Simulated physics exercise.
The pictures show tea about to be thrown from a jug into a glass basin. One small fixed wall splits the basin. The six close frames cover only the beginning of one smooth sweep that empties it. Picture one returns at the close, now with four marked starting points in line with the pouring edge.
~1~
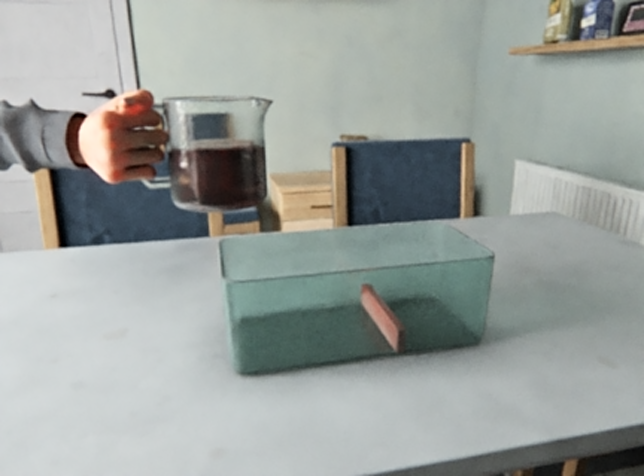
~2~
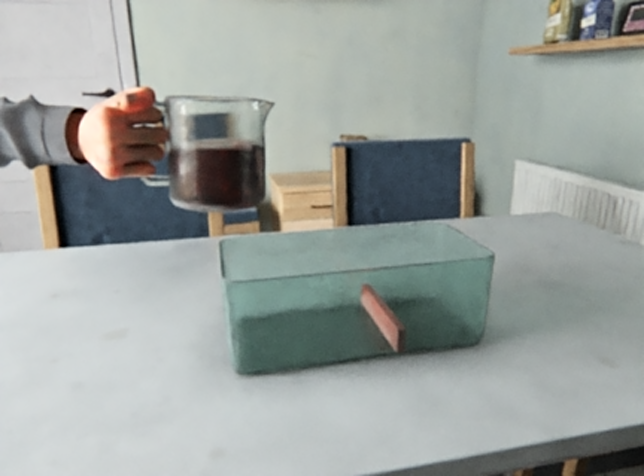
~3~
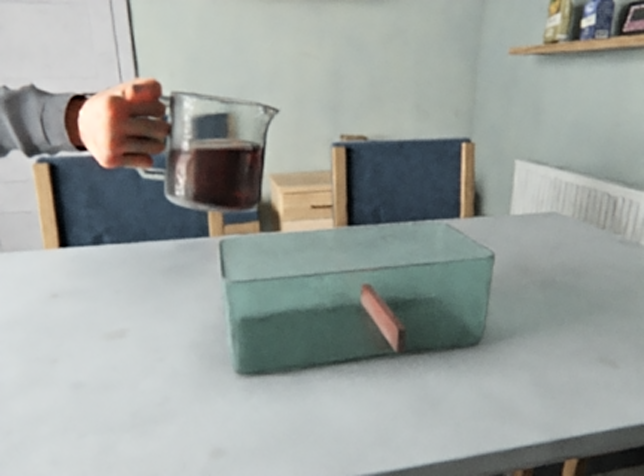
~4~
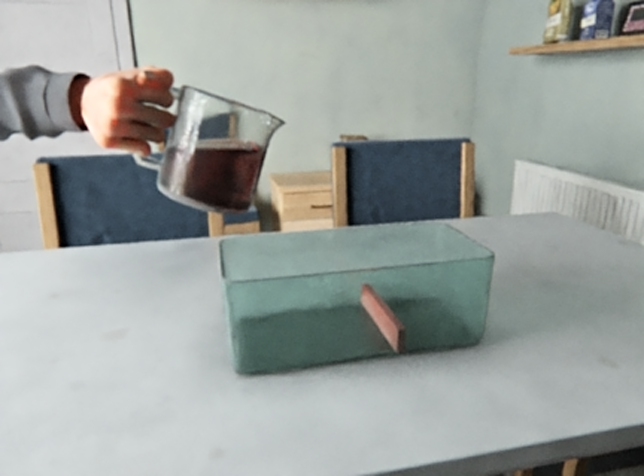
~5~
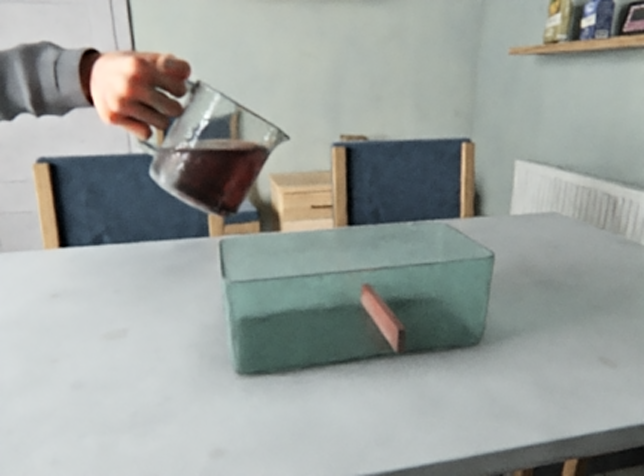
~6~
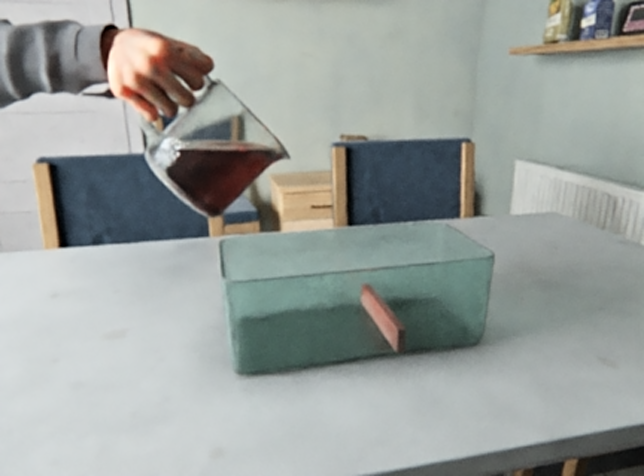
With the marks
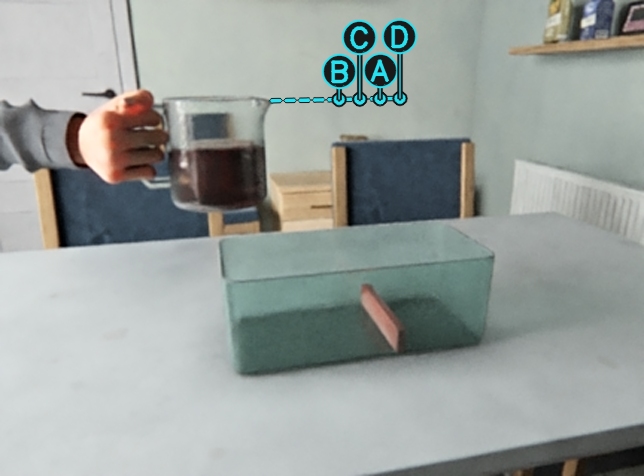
A glass jug of dark tea, gripped by a hand at the left, starts upright above and to the left of a greenish glass basin on a grey table. The hand slowly tilts it to the right, then more steeply, the tea sliding toward the lip while the basin stays still.
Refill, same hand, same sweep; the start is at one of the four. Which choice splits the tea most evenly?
B.
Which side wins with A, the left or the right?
More ends on the right.
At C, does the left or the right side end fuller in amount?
The right side.
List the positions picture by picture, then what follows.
The first picture shows upright, lip at (271, 100); basin from (231, 372) to (480, 339); top of the wall at (381, 303); nothing has left yet.
The second picture shows tipped about 2°, lip at (273, 103); nothing has left yet.
The third picture shows tipped about 9°, lip at (278, 110); nothing has left yet.
The fourth picture shows tipped about 19°, lip at (284, 121); nothing has left yet.
The fifth picture shows tipped about 32°, lip at (289, 138); nothing has left yet.
The sixth picture shows tipped about 47°, lip at (289, 157); nothing has left yet.
On the marked copy, A at (380, 98); B at (339, 99); C at (359, 99); D at (399, 98).
With A, about 18 % ends left of the wall and 79 % right of it; 3 % is lost outside.
With B, about 52 % ends left of the wall and 47 % right of it.
With C, about 27 % ends left of the wall and 71 % right of it.
With D, about 38 % ends left of the wall and 60 % right of it.
